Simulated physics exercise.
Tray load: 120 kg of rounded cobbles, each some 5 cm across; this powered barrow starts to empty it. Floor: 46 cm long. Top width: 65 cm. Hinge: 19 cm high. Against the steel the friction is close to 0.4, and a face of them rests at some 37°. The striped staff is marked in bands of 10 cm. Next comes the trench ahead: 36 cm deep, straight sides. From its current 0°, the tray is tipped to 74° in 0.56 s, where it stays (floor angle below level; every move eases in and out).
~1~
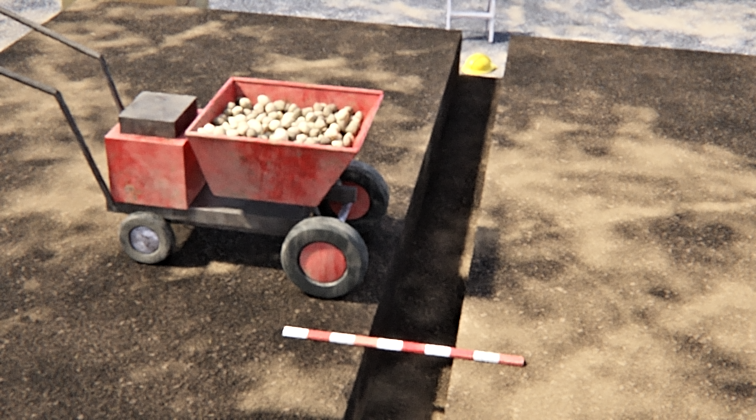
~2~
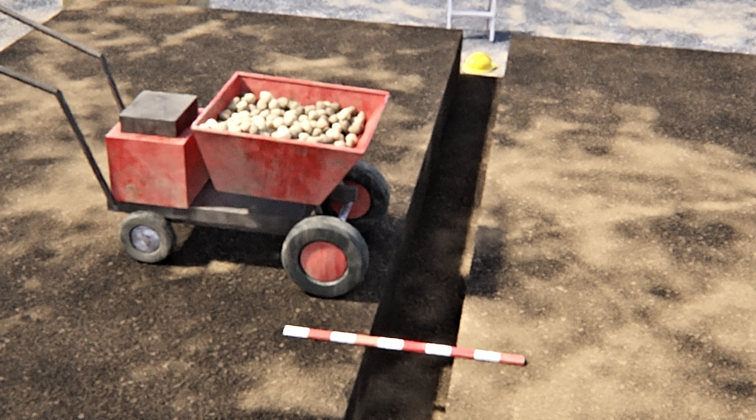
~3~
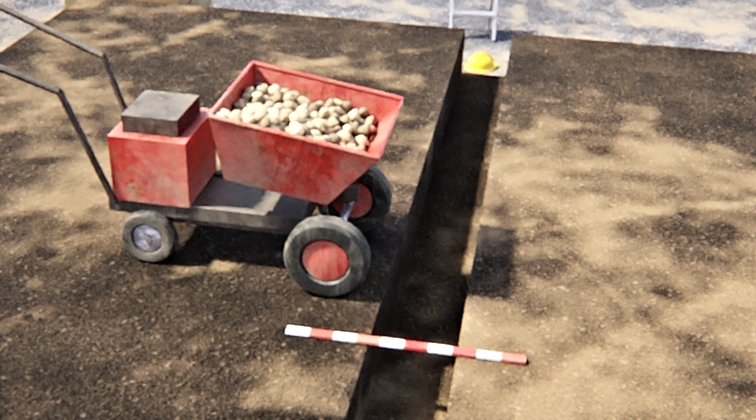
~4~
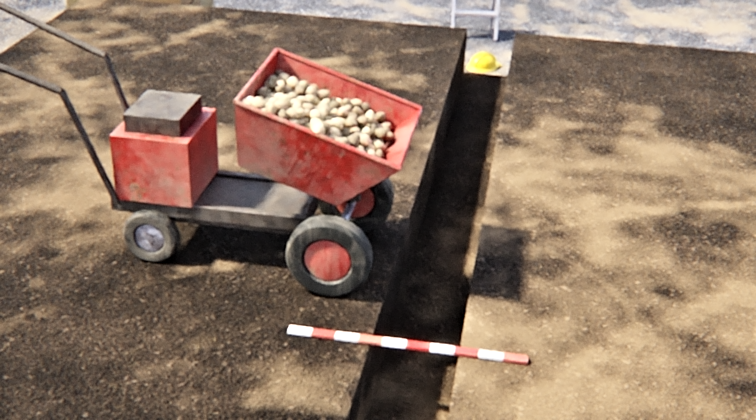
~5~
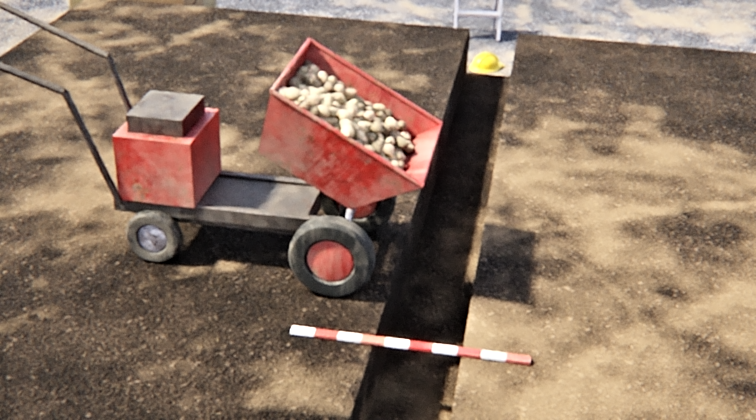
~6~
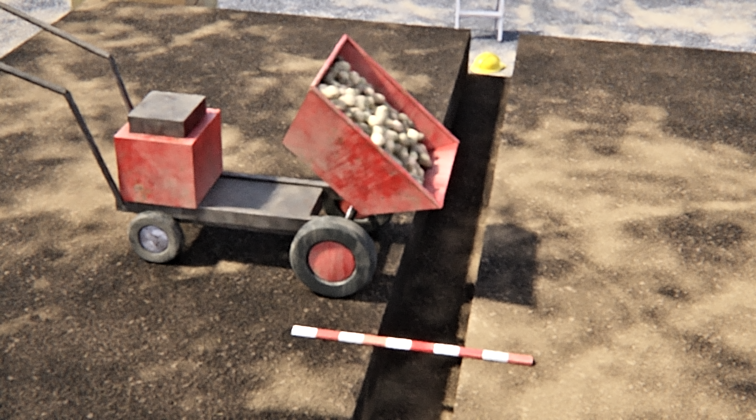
A red tray of pale stones sits on a wheeled barrow beside a narrow trench in dark, dappled ground, seen from above at an angle. A red box with a dark top stands at left, a red-and-white pole crosses the trench, and a yellow object lies near a pale ladder beyond. The tray's left end rises steadily, tilting it steeply rightward with the stones inside, while the view drifts very slightly left.
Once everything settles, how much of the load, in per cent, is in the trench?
Once it settles, about 18 per cent of the load is there.
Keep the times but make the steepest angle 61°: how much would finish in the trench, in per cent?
In that case some 5 per cent.
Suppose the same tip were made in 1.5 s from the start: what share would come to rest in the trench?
Roughly 40 per cent would.
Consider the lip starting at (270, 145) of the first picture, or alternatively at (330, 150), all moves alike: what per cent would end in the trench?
Roughly 85 in a hundred from the first, 35 in a hundred from the second.
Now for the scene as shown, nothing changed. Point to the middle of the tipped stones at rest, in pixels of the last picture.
Around (544, 279).
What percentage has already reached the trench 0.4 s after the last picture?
Around 0 per cent of it, at that instant.
Then, 0.1 s after the last picture the floor is at 62°, 100 % in the tray; the foremost stones are at (451, 215).
Then, 0.4 s after the last picture the floor is at 74°, 65 % in the tray, 34 % past the trench; the foremost stones are at (553, 289).
Then, 0.7 s after the last picture the floor is at 74°, 15 % in the tray, 2 % in the trench, 83 % past the trench; the foremost stones are past the picture's edge.
Then, 2.7 s after the last picture the floor is at 74°, 0 % in the tray, 18 % in the trench, 82 % past the trench; the foremost stones are past the picture's edge.
